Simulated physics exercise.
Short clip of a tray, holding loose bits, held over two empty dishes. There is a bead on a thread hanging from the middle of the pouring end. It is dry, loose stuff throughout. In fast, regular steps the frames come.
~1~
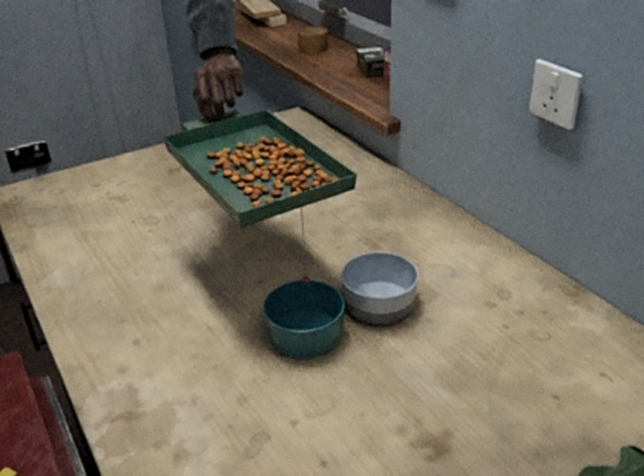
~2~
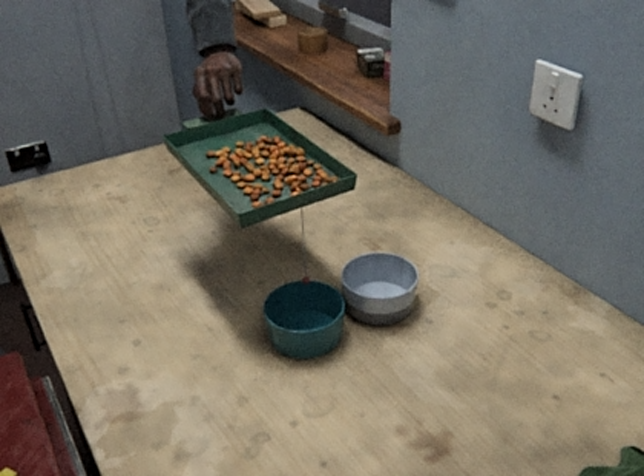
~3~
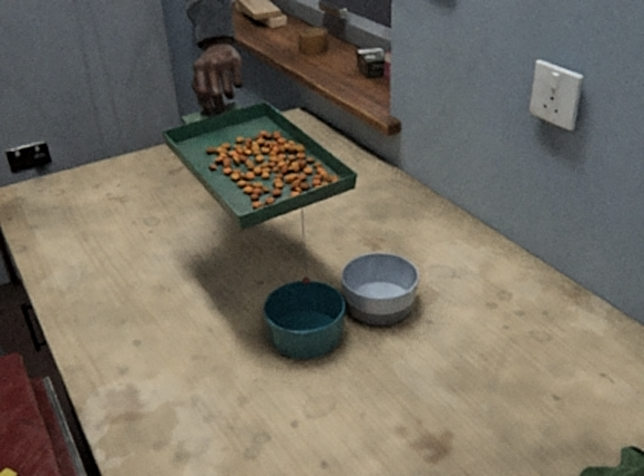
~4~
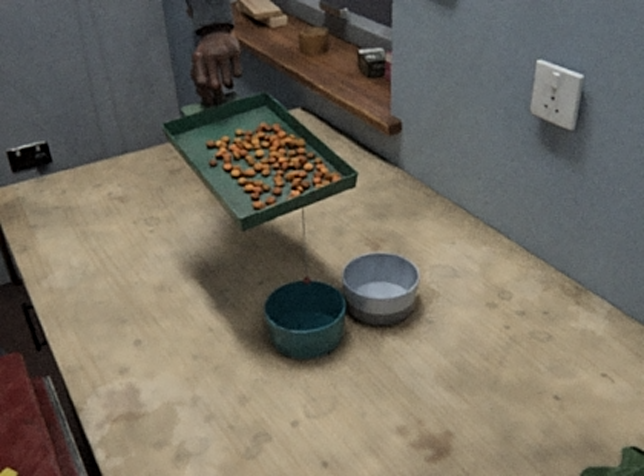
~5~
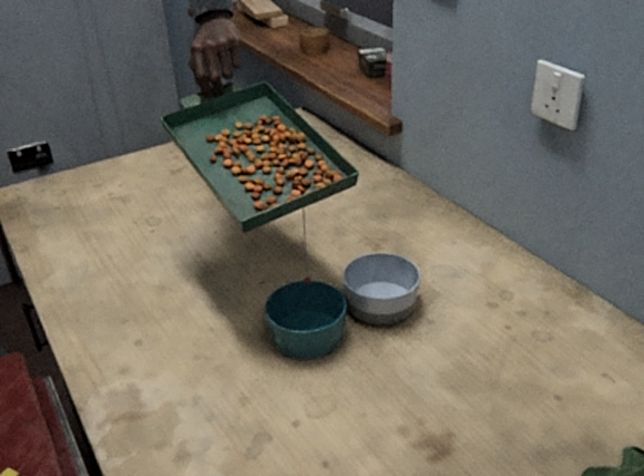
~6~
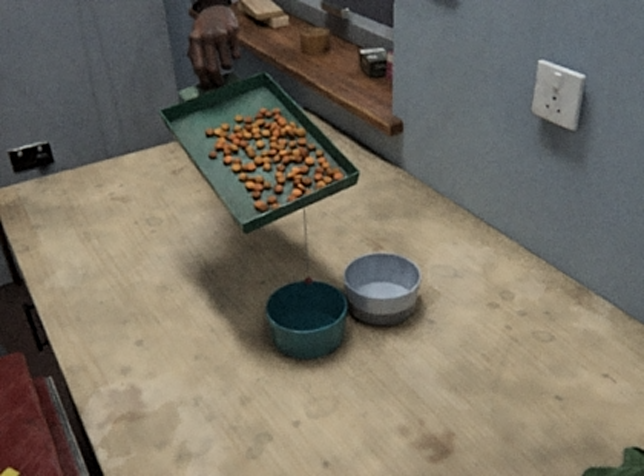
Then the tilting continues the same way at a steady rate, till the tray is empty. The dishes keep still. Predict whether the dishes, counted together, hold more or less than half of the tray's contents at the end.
Most never reaches the dishes.
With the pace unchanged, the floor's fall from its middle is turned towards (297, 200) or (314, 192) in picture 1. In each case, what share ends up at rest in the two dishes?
The first try gives close to 50 percent; the next gives 70 percent.
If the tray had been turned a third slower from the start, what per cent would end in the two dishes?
I'd expect near 30 per cent.
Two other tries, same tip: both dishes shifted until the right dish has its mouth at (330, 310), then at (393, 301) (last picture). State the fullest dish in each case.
In the first try it's the one on the left, and in the second it's the one on the left.
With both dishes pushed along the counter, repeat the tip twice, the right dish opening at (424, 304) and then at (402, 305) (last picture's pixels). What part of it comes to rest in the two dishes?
That makes 10 per cent, followed by 20 per cent.
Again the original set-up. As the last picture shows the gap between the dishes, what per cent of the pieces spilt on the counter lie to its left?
That's about 100 per cent of the spill.
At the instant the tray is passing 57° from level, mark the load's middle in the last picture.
(269, 184).
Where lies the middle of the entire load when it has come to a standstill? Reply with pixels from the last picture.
Somewhere close to (258, 357) in the last picture.
Just after the last frame, tray tipped steeply; every one on the tray.
A moment on, tray tipped right over; roughly two thirds on the tray; just a few in the left dish; about a tenth outside both; roughly a quarter in the air.
Further on, tray tipped past a quarter turn; roughly a quarter in the left dish; the larger part outside both.
When it is over, tray tipped past a quarter turn; roughly a quarter in the left dish; not one in the right dish; the larger part outside both.
